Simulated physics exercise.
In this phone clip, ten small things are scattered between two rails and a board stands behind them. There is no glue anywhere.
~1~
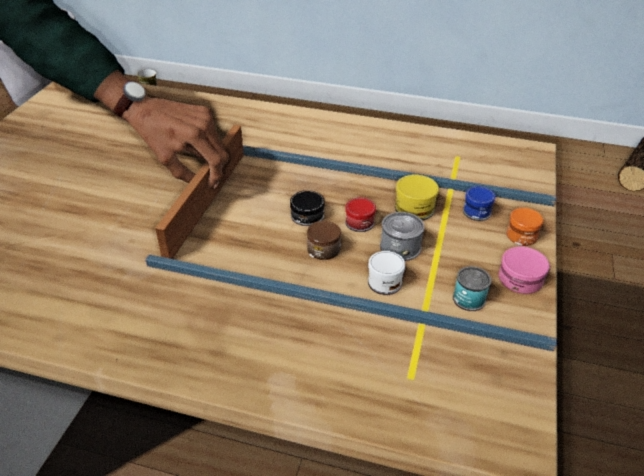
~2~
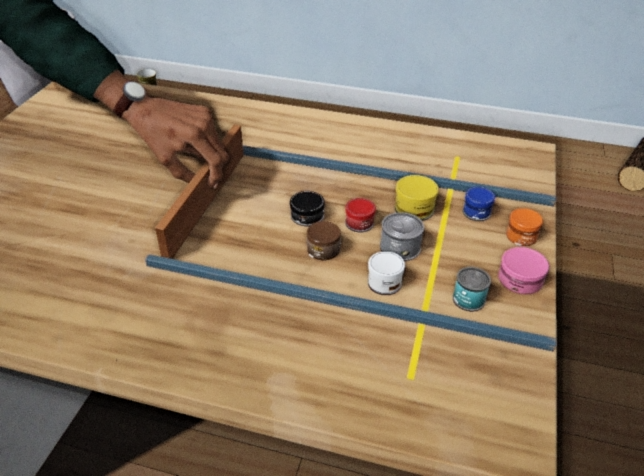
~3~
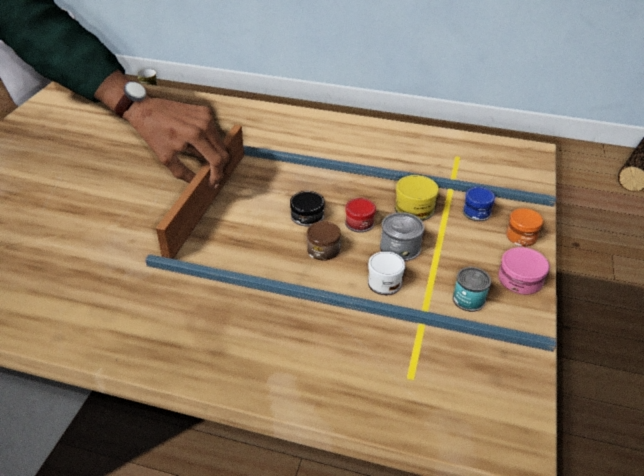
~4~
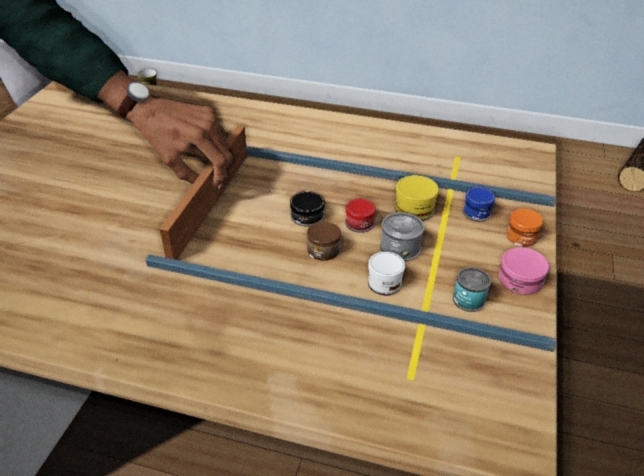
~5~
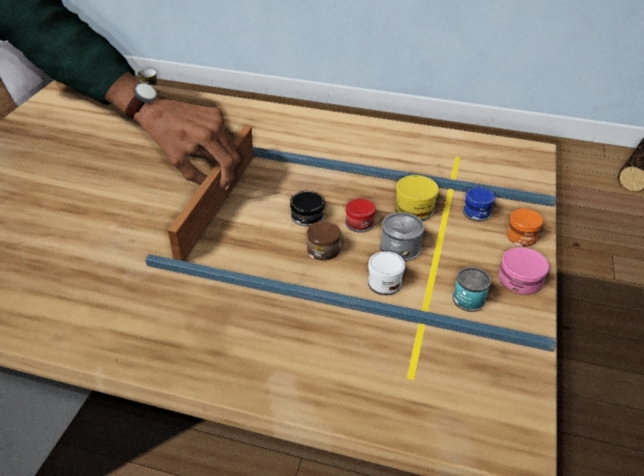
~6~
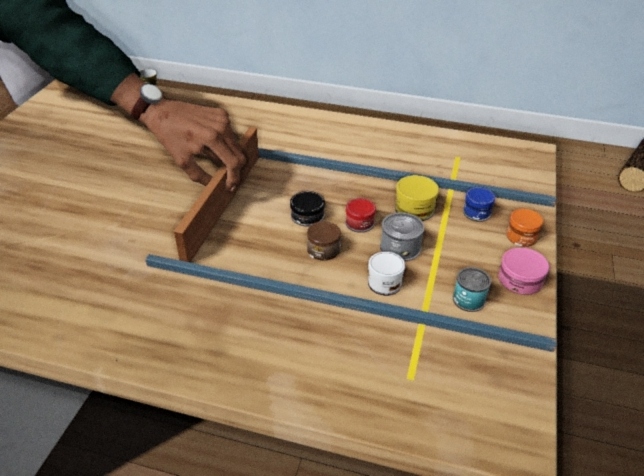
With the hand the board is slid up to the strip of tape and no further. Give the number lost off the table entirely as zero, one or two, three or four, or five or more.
Count off: Nought.
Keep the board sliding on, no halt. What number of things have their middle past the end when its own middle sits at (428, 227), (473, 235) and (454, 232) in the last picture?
The counts are 0, 1 and 0, in that order.
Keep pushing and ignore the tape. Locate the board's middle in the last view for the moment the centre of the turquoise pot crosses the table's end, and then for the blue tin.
The middle is at (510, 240) when it's the turquoise pot, and at (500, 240) when it's the blue tin.
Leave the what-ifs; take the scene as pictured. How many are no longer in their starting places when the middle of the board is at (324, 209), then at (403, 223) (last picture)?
Counts: 3, 6.
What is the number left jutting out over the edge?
Overhanging: 0.
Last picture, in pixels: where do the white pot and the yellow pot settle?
First object about (447, 288); second object about (468, 204).
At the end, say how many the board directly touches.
4.
Soon after, none off yet; pink tub at rest near (523, 271); orange tub at rest near (524, 228); turquoise pot at rest near (472, 289).
In the end, the number that fall off is zero.
